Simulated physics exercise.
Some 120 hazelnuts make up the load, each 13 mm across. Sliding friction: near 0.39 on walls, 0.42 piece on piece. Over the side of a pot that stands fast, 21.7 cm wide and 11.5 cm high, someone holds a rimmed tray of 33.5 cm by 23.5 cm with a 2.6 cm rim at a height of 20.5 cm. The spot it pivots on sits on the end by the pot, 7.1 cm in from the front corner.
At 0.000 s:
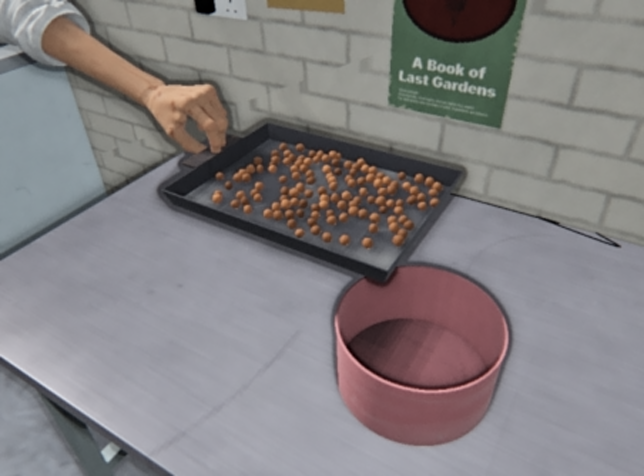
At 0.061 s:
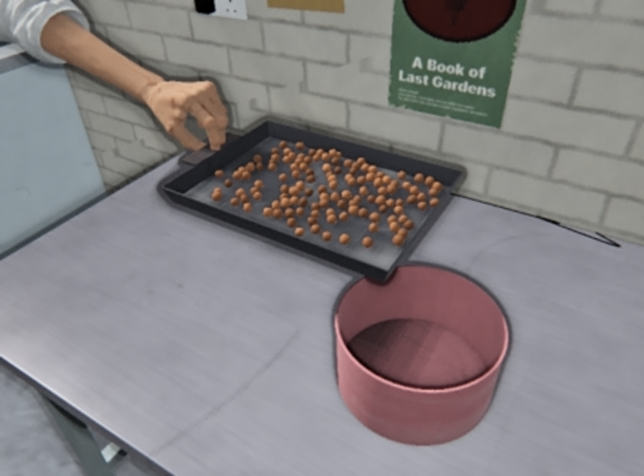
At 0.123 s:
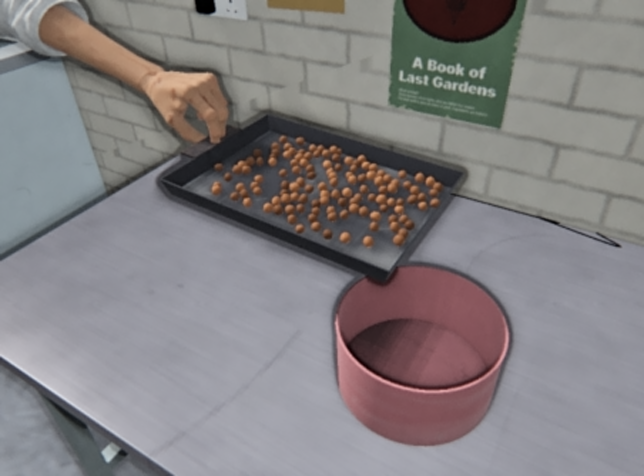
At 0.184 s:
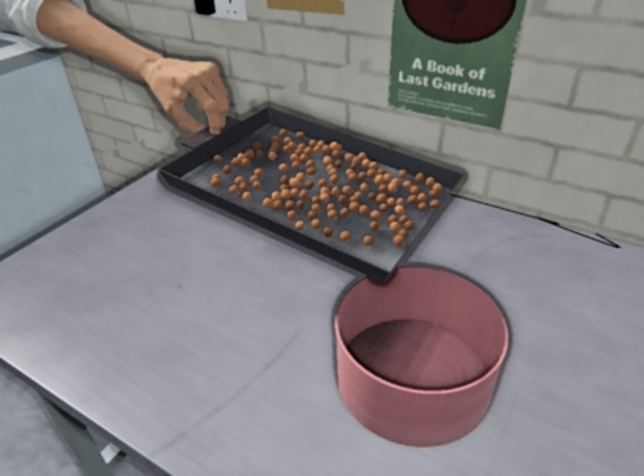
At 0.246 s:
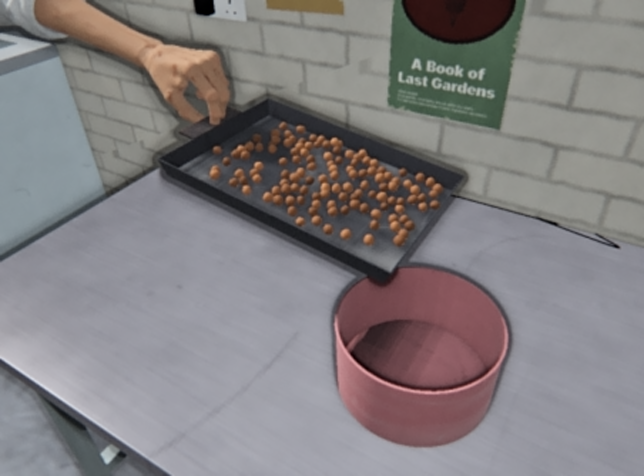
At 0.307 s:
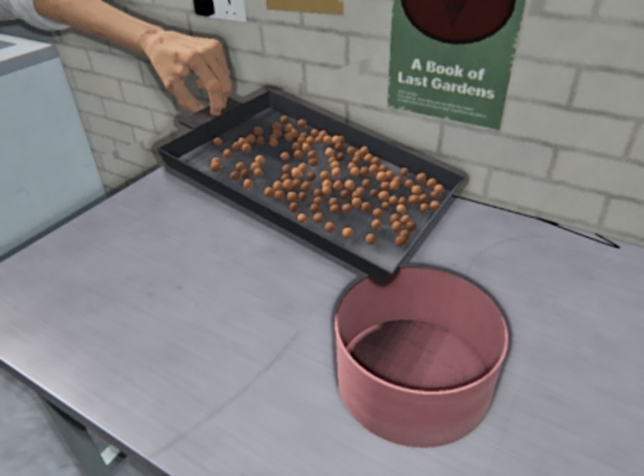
Tray of hazelnuts slowly tilting as a hand raises its left end, its right end staying beside a still pink pot.
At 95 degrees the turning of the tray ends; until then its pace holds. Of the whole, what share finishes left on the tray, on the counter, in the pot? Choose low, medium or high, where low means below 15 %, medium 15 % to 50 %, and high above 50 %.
Shares - tray: Low, counter: High, pot: Medium.
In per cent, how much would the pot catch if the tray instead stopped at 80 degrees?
That would give about 40 per cent.
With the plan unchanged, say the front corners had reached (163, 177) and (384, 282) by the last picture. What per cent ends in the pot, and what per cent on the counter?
In the pot: 75 per cent; on the counter: 25 per cent.
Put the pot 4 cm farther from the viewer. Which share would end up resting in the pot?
Expect something close to 60 per cent.
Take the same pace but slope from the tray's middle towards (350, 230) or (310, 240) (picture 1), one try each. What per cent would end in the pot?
Roughly 100 % for the first direction, roughly 70 % for the second.
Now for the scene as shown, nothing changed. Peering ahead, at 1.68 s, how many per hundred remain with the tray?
Around 95 percent of it.
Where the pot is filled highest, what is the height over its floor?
Roughly 1.5 centimetres.
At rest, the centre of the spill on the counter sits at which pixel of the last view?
You'll find it at about pixel (493, 308).
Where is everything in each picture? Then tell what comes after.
Tray tilt 0 degrees, front corners at (170, 189) and (385, 265); middle of the pieces at (323, 191); pot at (420, 321), in the first picture.
Tray tilt 1 degrees, front corners at (169, 186) and (385, 265); middle of the pieces at (323, 190), in the second picture.
Tray tilt 3 degrees, front corners at (169, 178) and (386, 265); middle of the pieces at (323, 187), in the third picture.
Tray tilt 6 degrees, front corners at (167, 169) and (387, 266), lowest corner right back; middle of the pieces at (323, 183), in the fourth picture.
Tray tilt 9 degrees, front corners at (166, 158) and (388, 266), lowest corner right back; middle of the pieces at (324, 180), in the fifth picture.
Tray tilt 12 degrees, front corners at (166, 148) and (389, 266), lowest corner right back; middle of the pieces at (325, 176); pot at (420, 322). The tray's pace is about 45 degrees a second, in the sixth picture.
After 1.13 s, tilt 50 degrees; the tray holds 100 %, the pot 0 %.
Then, at 1.68 s, tilt 76 degrees; the tray holds 95 %, the pot 0 %.
After 2.29 s, tilt 95 degrees; the tray holds 0 %, the pot 40 %.
At rest (3.2 s), tray 0 %, counter 60 %, pot 40 %.
